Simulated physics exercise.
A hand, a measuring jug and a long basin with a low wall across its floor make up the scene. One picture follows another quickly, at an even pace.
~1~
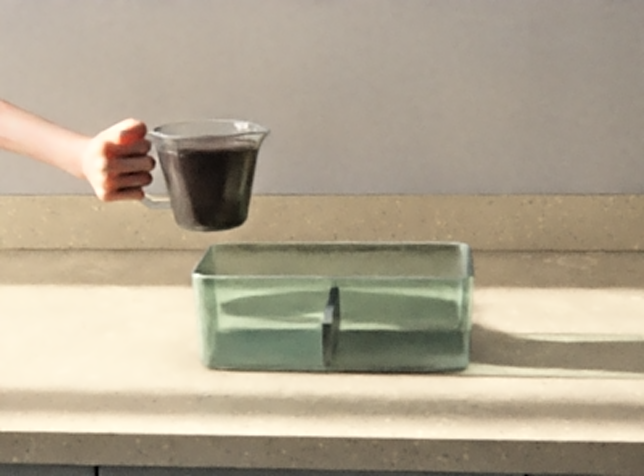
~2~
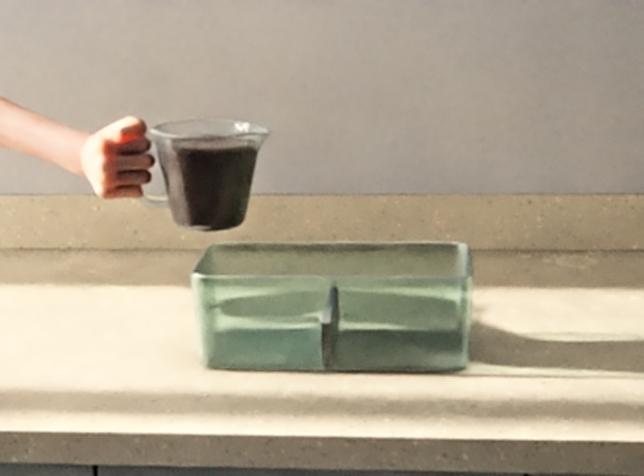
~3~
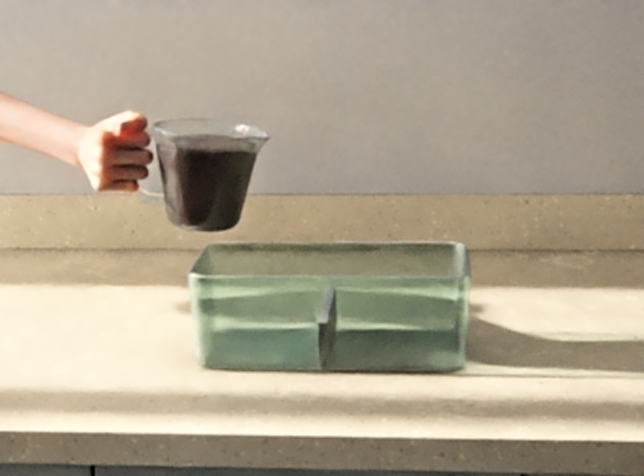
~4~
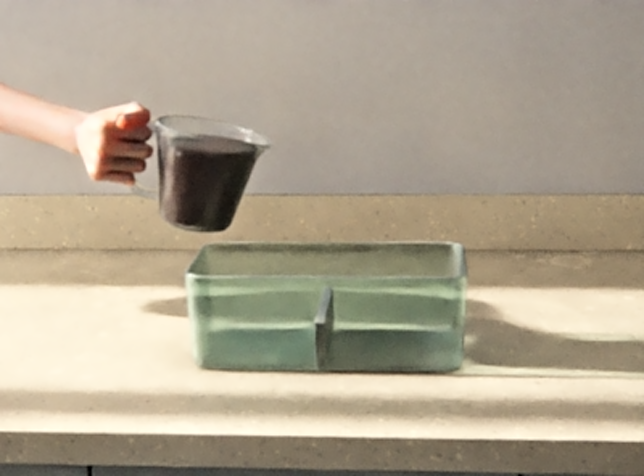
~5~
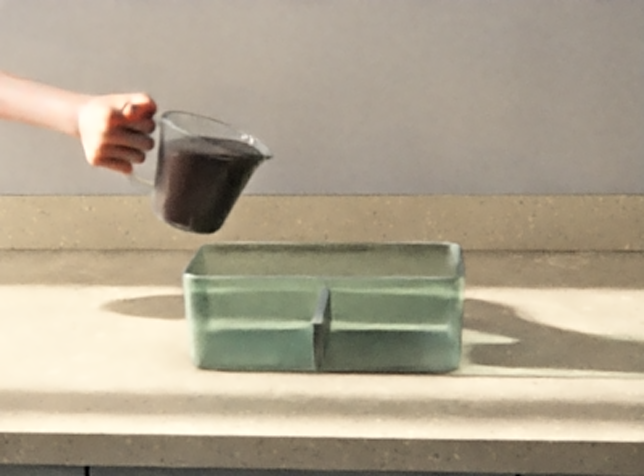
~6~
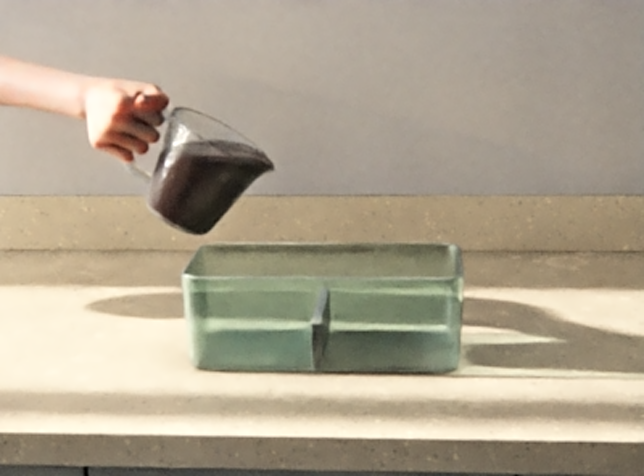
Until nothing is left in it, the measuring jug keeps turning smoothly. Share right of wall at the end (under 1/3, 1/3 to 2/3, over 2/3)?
Low range.
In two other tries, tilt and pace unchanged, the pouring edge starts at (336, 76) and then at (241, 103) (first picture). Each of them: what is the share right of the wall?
Estimate, in order: 90 and 5 per cent.
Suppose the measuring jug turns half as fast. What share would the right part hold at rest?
I'd estimate about 40 percent ends up there.
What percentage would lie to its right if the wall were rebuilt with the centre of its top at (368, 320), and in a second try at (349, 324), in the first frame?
With the first placement it is 10 %, with the second 20 %.
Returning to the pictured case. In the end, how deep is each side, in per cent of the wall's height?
On the left roughly 50, on the right roughly 10.
A moment on, the tilt is 88° and 50 per cent is still to pour, 15 is left of the wall and 14 right of it.
Next, the tilt is 93° and 14 per cent is still to pour, 55 is left of the wall and 21 right of it.
Then the tilt is 93° and 3 per cent is still to pour, 72 is left of the wall and 22 right of it.
Later the tilt is 93° and 0 per cent is still to pour, 76 is left of the wall and 22 right of it.
In the end 76 per cent lies left of the wall, 22 right of it and 2 outside.
